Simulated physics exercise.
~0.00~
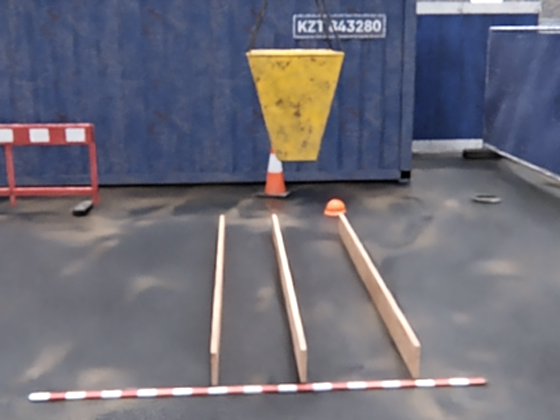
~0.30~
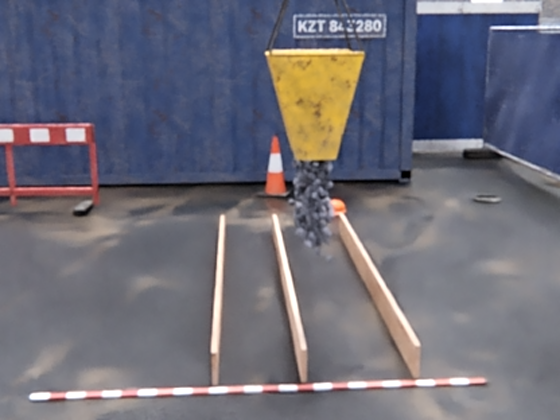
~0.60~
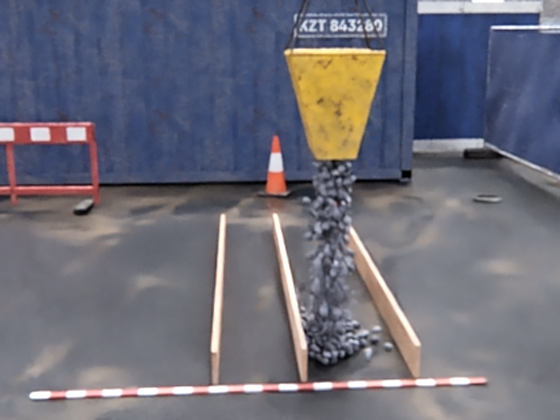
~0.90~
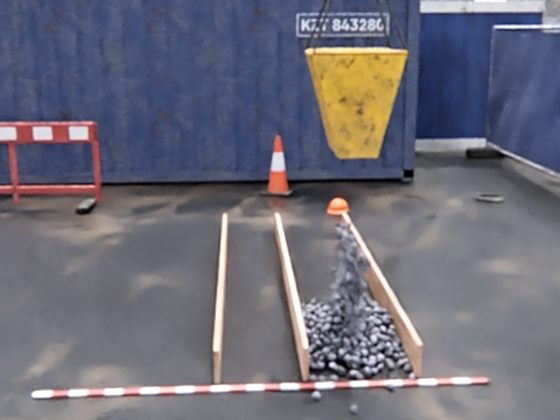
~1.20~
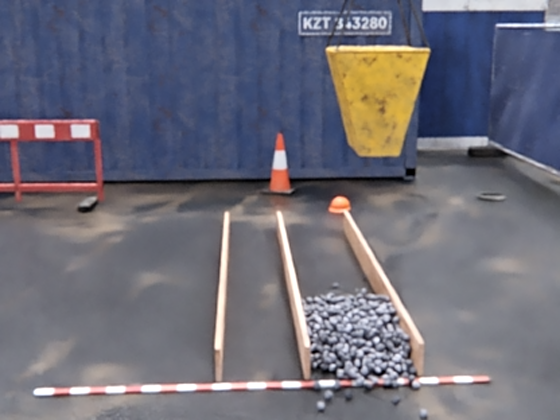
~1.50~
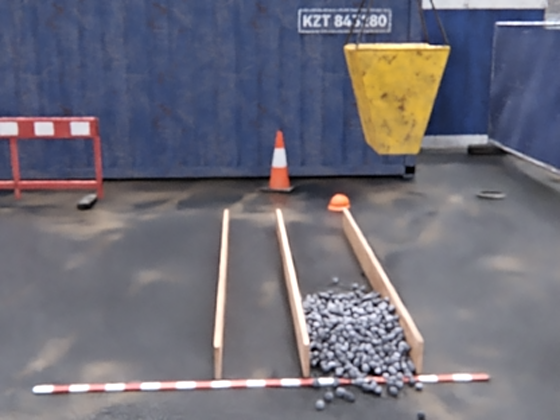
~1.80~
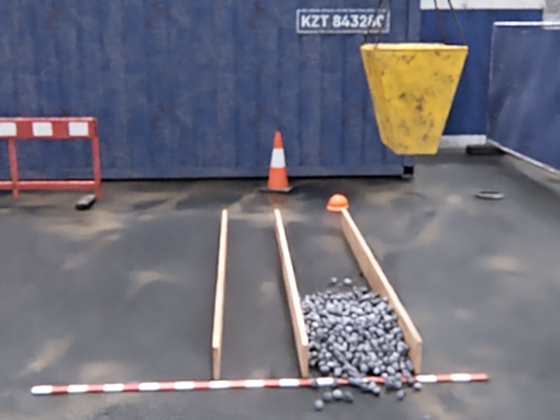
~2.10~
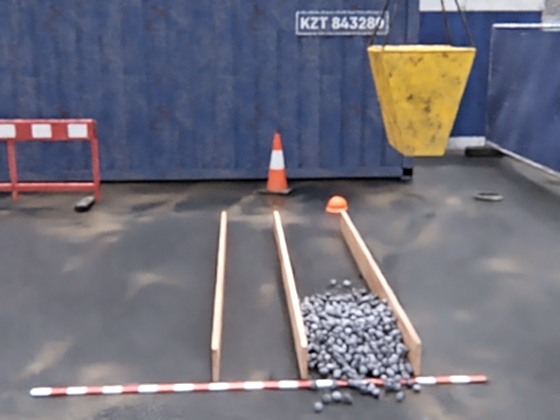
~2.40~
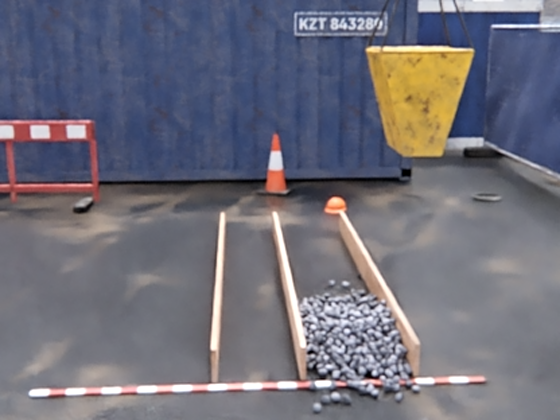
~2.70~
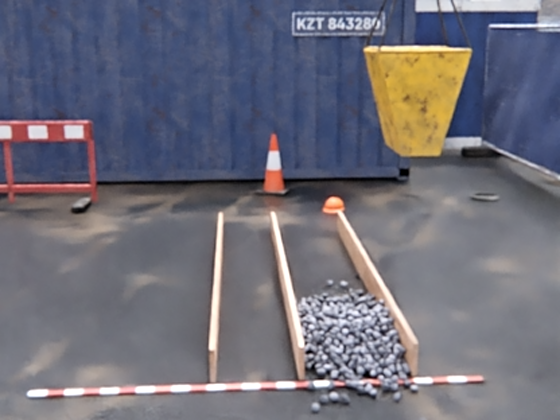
The video shows a yellow skip moving rightwards in front of a blue container, releasing a stream of dark grey stones that drop between the middle and right planks. The emptied skip continues right, then stops, leaving the stones heaped in the right bay, a few just beyond the striped staff.
